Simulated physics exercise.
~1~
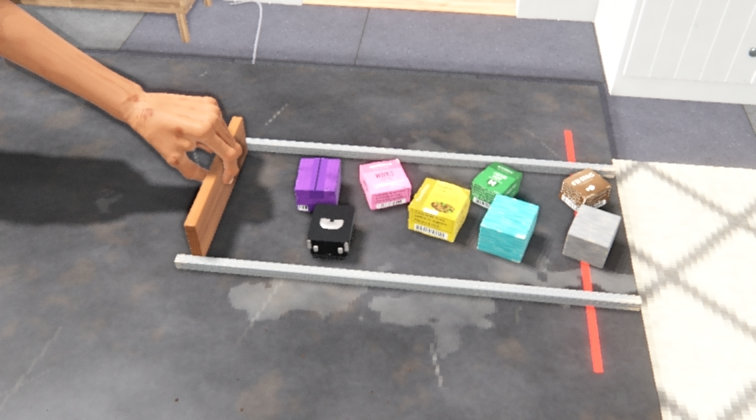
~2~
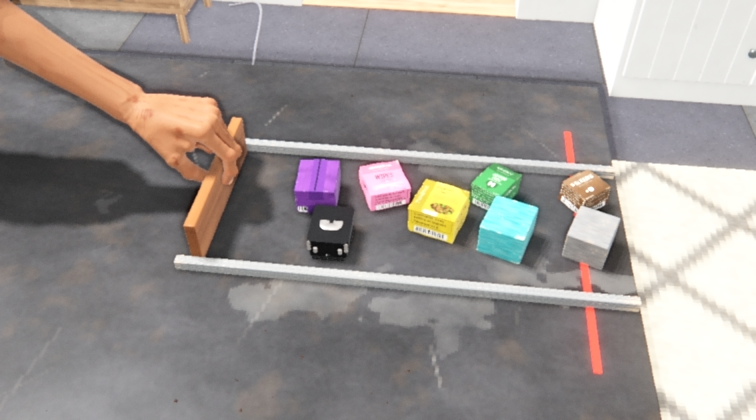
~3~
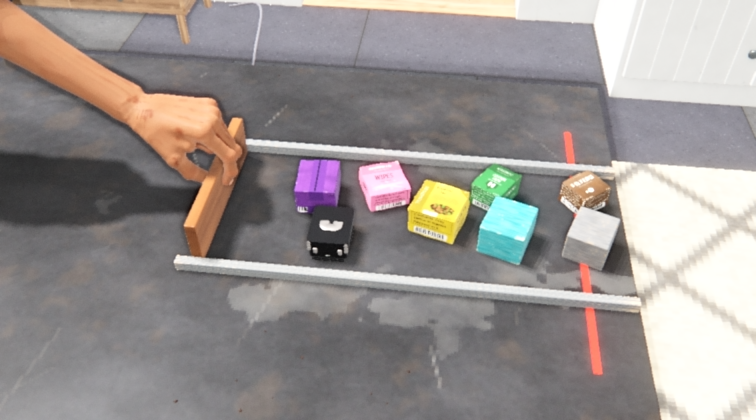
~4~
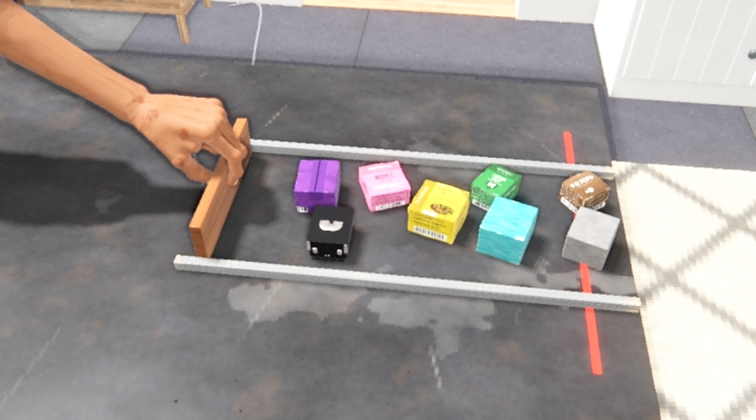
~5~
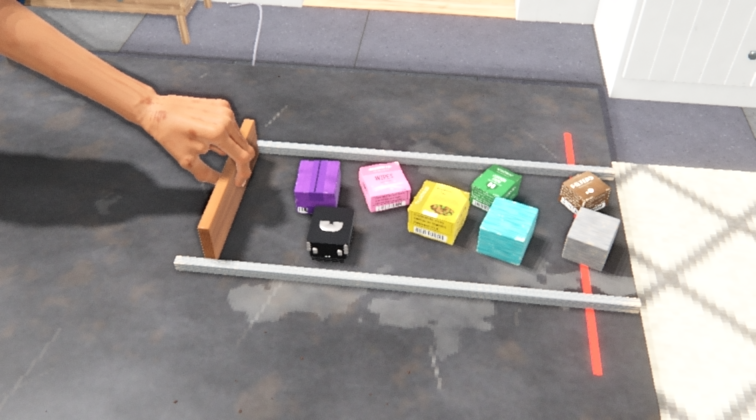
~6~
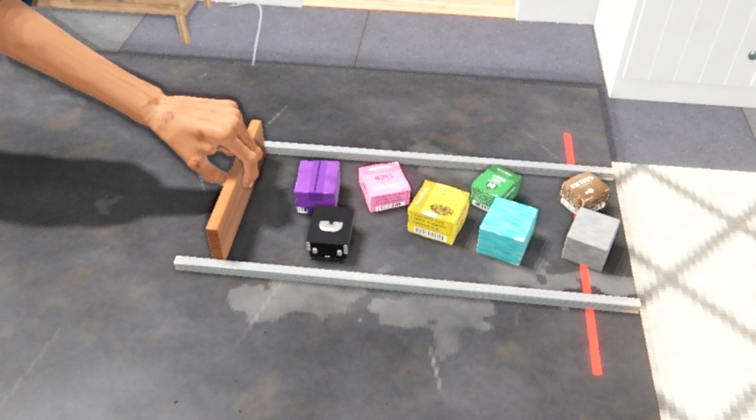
We see a hand holding a wooden board upright between two rails on a dark surface, with small colourful boxes and blocks scattered to its right. The board stays nearly still, then slides slightly right, without touching them.
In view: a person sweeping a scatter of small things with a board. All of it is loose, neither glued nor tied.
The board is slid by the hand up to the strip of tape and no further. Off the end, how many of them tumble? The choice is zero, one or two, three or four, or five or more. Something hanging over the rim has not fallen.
Count them up and five or more have fallen.
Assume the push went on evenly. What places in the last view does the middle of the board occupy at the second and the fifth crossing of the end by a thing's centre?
The middle sits near (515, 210) at the first moment and near (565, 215) at the second.
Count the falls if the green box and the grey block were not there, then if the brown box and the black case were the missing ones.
First try 4, second try 3.
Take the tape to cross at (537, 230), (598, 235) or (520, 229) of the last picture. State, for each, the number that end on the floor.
In order: 3, 6 and 2.
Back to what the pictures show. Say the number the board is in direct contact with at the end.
The count in contact is 2.
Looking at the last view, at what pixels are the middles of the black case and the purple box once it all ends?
You'll find the black case at roughly (607, 259) and the purple box at roughly (599, 195).
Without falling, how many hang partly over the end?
0 is the number.
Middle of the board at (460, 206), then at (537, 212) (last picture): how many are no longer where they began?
That gives 8 for the first and 8 for the second.
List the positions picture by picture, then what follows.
Brown box (585, 191); grey block (592, 236); turquoise block (508, 228); board (219, 184); tape (581, 231), in the first frame.
Grey block (591, 237); green box (495, 188), in the second frame.
Turquoise block (507, 230); purple box (318, 187), in the third frame.
Brown box (585, 194); board (224, 186), in the fourth frame.
Grey block (591, 239); pink box (385, 186), in the fifth frame.
Brown box (584, 195); grey block (591, 239); turquoise block (507, 231); board (239, 187); tape (580, 234), in the sixth frame.
Soon after, none off yet; brown box at rest near (584, 195); grey block at rest near (591, 239); turquoise block at rest near (507, 231).
Then, none off yet; brown box moved a little near (605, 196); grey block moved a little near (606, 244); turquoise block moved about its own width near (555, 252).
By the end, the number that fall off is five or more; fallen, pink box, yellow box, green box, turquoise block, grey block and brown box.
